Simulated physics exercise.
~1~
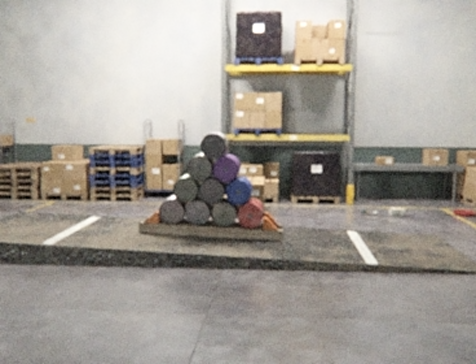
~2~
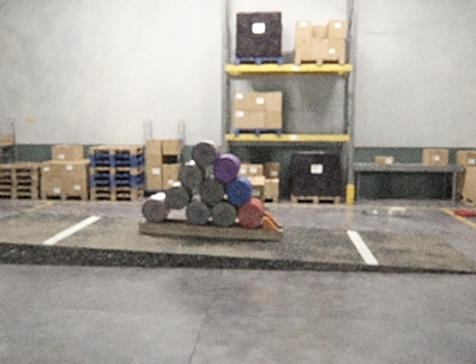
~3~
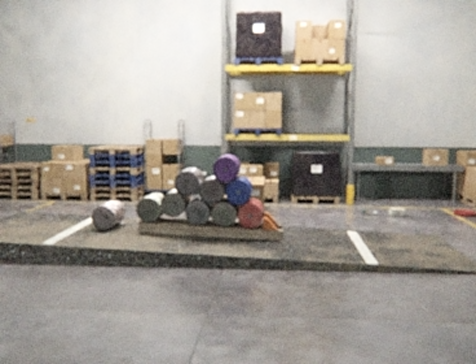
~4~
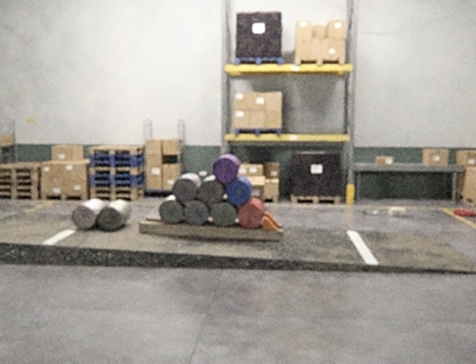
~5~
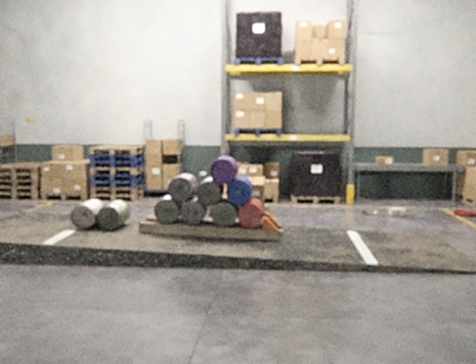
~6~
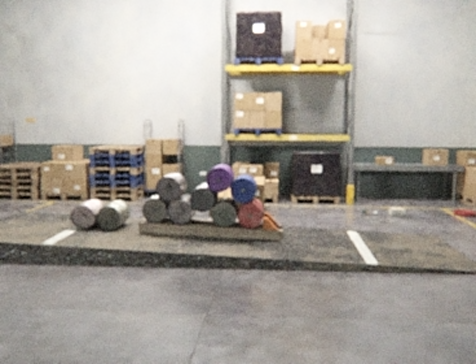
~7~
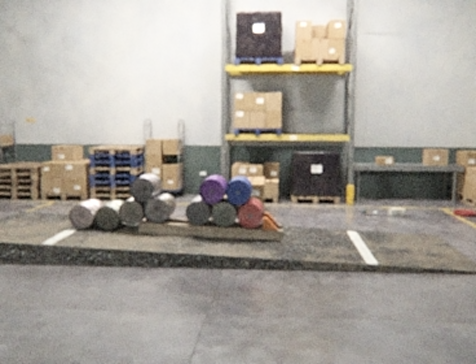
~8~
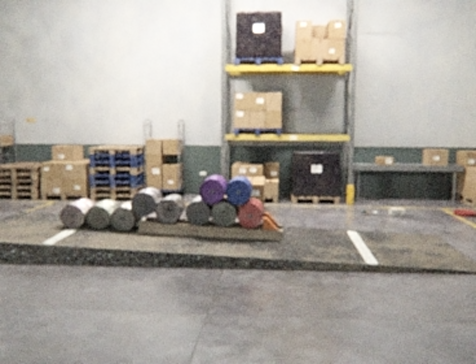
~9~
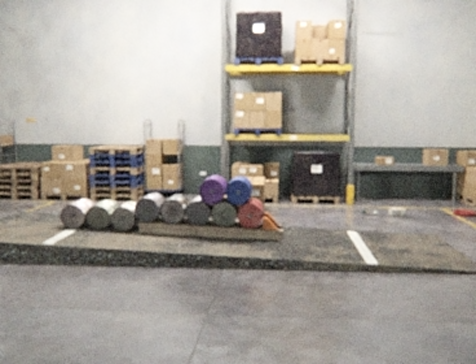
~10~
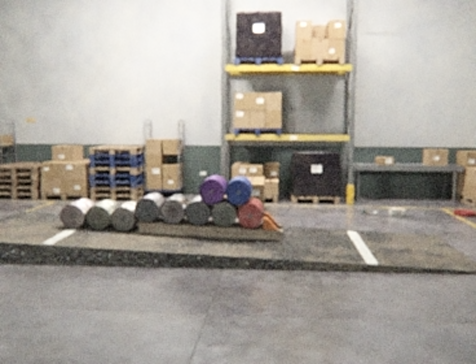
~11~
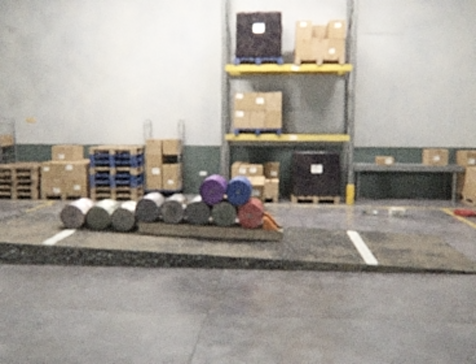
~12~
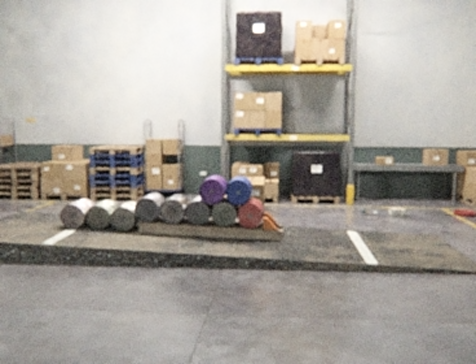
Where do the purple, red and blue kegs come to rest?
All three stay atop the bearers, with the red one resting directly on them and the purple and blue ones sitting up on other kegs.
